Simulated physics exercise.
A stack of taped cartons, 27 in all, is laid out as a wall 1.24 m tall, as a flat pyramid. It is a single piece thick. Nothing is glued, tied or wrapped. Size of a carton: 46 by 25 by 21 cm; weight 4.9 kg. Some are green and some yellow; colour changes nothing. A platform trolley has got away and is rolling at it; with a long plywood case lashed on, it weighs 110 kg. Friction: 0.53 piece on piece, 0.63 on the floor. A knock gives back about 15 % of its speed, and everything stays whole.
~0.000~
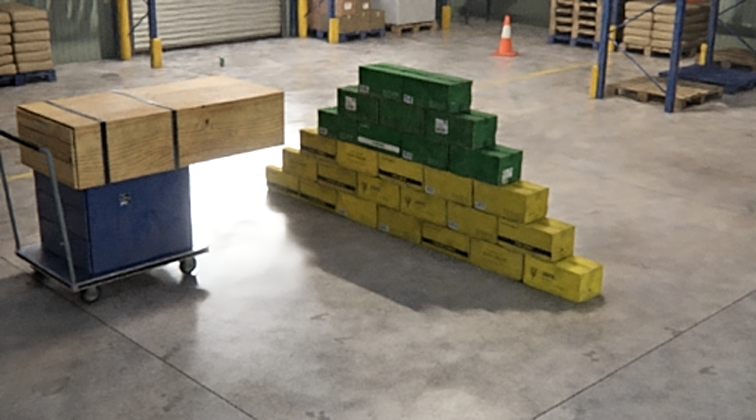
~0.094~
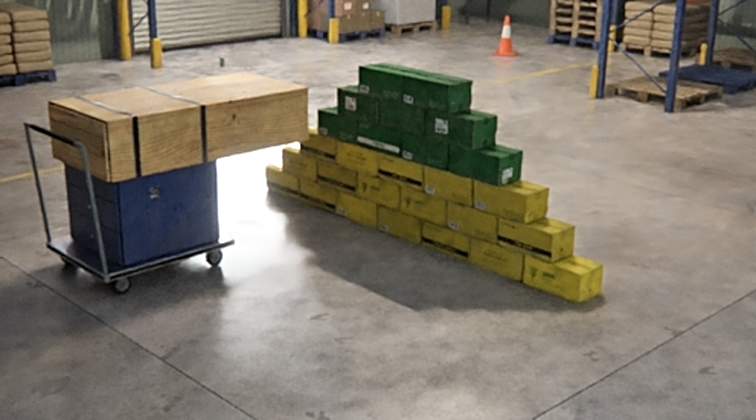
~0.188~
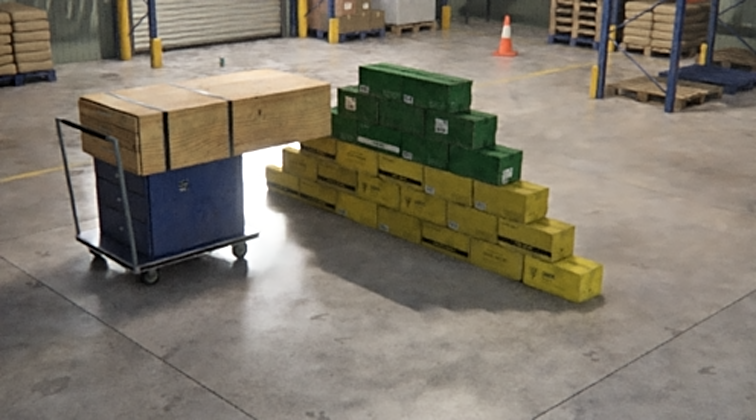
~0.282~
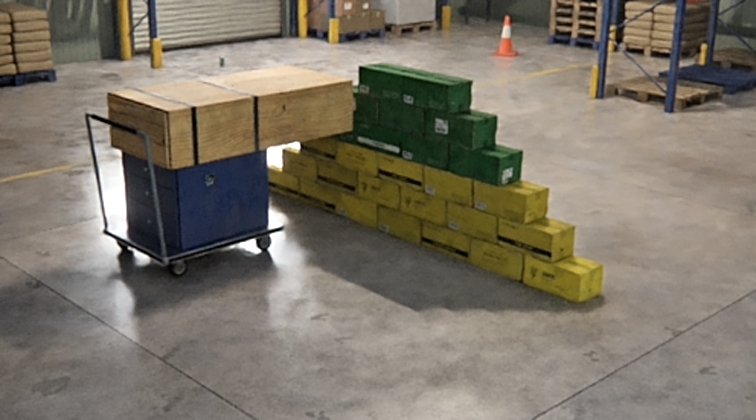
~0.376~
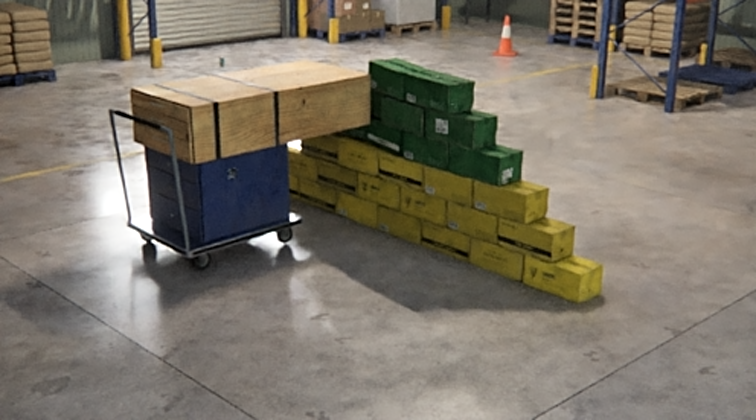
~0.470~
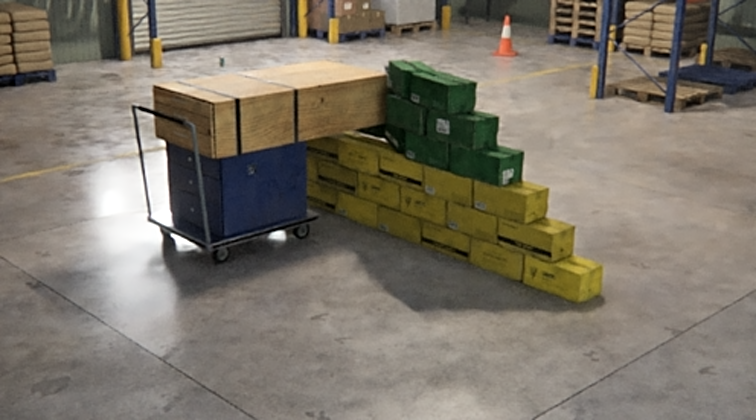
A wooden case strapped on a blue-loaded trolley rolling right across a warehouse floor and pushing into stacked green cartons above yellow ones.
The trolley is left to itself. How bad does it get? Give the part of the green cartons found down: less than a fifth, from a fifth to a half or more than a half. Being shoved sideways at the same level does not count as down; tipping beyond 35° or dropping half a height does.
More than a half of them.
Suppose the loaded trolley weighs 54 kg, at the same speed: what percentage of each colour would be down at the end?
In that case yellow 10, green 70 per cent.
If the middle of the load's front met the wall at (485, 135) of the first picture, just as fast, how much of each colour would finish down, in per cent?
In that case yellow 0, green 70 per cent.
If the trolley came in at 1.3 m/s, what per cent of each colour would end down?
In that case yellow 10, green 70 per cent.
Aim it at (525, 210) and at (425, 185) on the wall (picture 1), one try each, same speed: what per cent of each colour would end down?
Yellow 20 then 40, green 70 then 100 per cent.
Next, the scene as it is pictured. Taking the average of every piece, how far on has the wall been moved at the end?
Roughly 30 cm.
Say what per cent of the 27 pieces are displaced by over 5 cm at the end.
It is 50 per cent.
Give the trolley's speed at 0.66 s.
Near 1.7 m/s.
Around 0.66 s, load 62 cm past the wall's line, still rolling; 2 of the 9 green cartons down (2 of 27 in all colours); top green carton tipped 19°.
Around 0.86 s, load 88 cm past the wall's line, still rolling; 6 of the 9 green cartons down (6 of 27 in all colours); top green carton tipped 36°; top yellow carton displaced 18 mm.
Around 1.20 s, load 1.06 m past the wall's line, still rolling; 6 of the 9 green cartons down (6 of 27 in all colours); top green carton tipped 68°, 64 cm lower; top yellow carton displaced 44 mm.
Finally (2.2 s), load 1.01 m past the wall's line, stopped; 6 of the 9 green cartons down (6 of 27 in all colours); top green carton on its side; top yellow carton displaced 44 mm. That is 67 per cent. Seen by the last camera, middles, top green carton near (496, 195), top yellow carton near (415, 168).
